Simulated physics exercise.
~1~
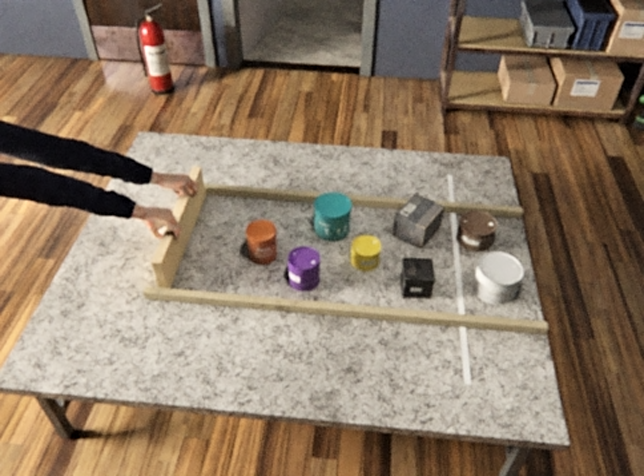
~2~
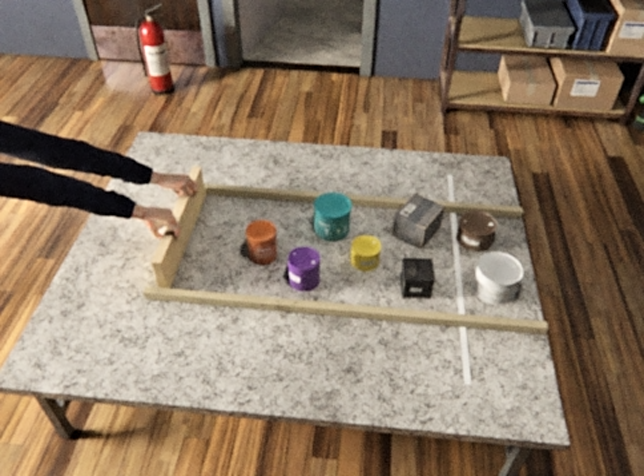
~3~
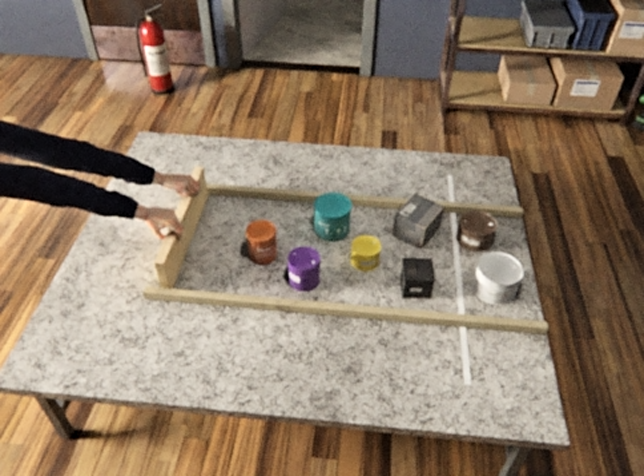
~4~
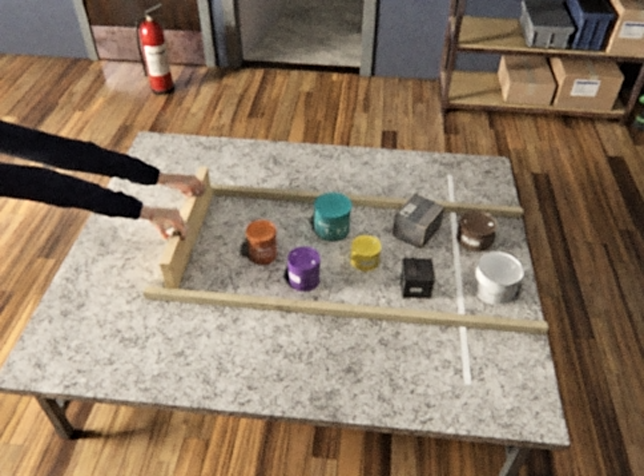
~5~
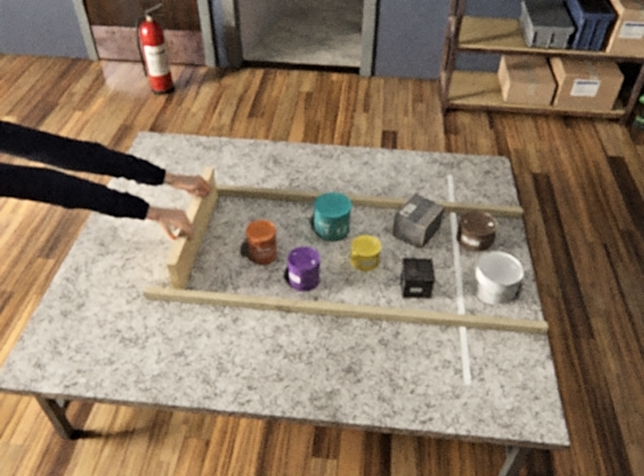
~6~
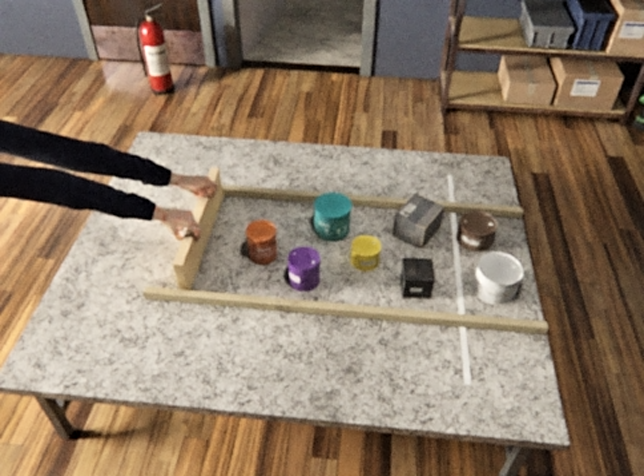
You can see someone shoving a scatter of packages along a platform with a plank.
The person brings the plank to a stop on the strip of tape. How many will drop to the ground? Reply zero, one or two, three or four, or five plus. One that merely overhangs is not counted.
One or two.
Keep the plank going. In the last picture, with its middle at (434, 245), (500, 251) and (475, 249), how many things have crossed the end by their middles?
Respectively, 0, 5 and 2.
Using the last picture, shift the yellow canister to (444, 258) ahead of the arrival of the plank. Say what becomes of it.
Result: The yellow canister keeps its place.
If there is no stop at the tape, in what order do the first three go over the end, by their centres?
Sequence: The brown canister, the white canister, the grey parcel.
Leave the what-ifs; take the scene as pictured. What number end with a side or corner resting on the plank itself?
Count recorded: 3.
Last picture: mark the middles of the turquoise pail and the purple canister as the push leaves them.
The turquoise pail settles near (476, 230); as for the purple canister, near (478, 284).
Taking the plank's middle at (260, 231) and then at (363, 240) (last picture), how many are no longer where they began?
At the first point the count is 1, at the second it's 5.
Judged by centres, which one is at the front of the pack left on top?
Grey parcel - nearest.
A little later, none off yet; white canister at rest near (497, 278); brown canister at rest near (476, 231); grey parcel at rest near (418, 221).
When it is over, the number that fall off is one or two; down, brown canister and white canister.
